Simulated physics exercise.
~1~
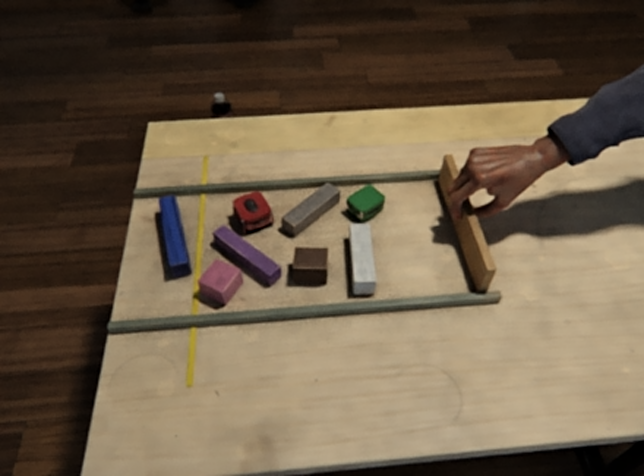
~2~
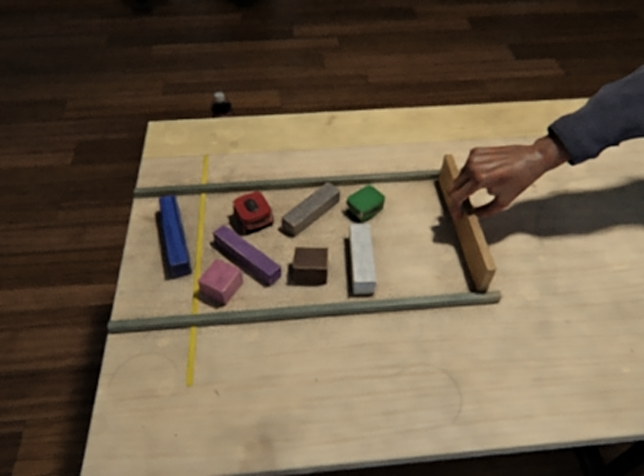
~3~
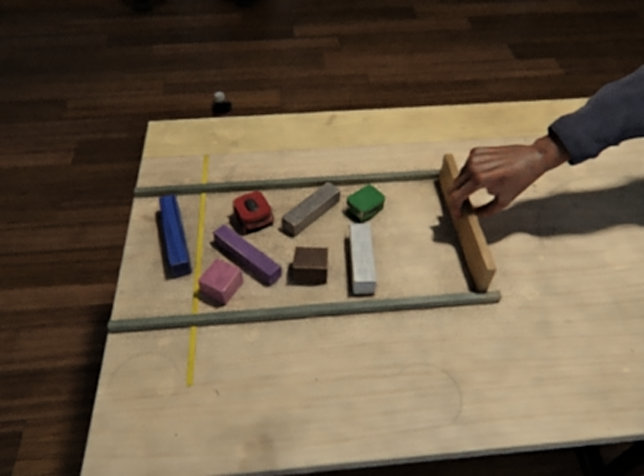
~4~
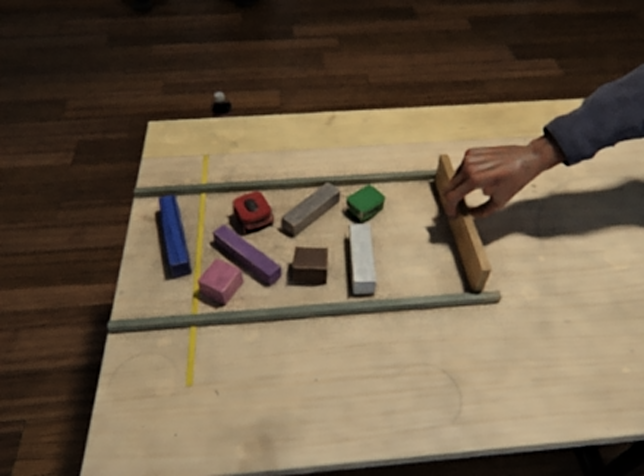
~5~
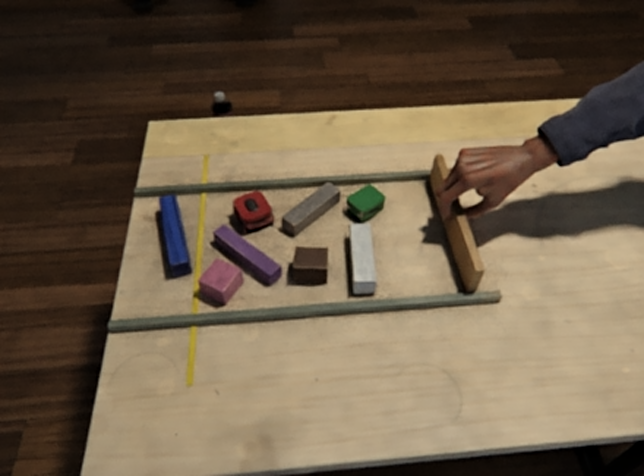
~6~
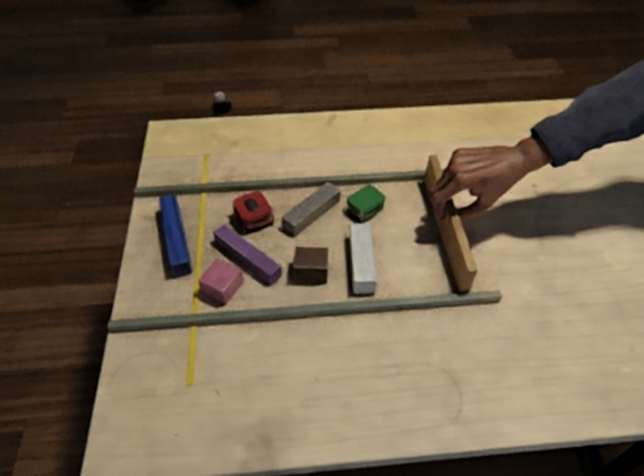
A hand held a wooden board upright between two rails, then slid it slightly left toward the colourful blocks and bars scattered on the table, which stayed still without being touched.
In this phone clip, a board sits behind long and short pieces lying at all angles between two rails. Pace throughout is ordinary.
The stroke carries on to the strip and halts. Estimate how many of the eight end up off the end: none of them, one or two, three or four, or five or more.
The push clears one or two off the end, I'd bet.
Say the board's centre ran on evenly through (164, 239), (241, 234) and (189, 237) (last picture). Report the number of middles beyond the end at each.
Taking the three positions in turn, the counts come to 4, 0 and 3.
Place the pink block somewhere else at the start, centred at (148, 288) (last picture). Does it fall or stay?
It drops down.
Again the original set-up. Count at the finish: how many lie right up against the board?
That comes to 2.
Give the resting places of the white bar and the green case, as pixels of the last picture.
The first near (185, 271), the second near (187, 230).
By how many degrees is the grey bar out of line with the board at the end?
Angle: Close to 10 degrees.
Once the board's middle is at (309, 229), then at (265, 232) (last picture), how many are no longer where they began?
That gives 7 for the first and 8 for the second.
Early on, none off yet; blue stick at rest near (175, 234); pink block at rest near (221, 281); purple bar at rest near (247, 254).
A while later, none off yet; blue stick at rest near (175, 234); pink block travelled a little near (209, 284); purple bar travelled a little near (225, 251).
Further along, none off yet; blue stick travelled a little near (136, 239); pink block travelled well along near (146, 298); purple bar travelled about its own width near (159, 254).
Finally, the number that fall off is one or two; lost, blue stick.
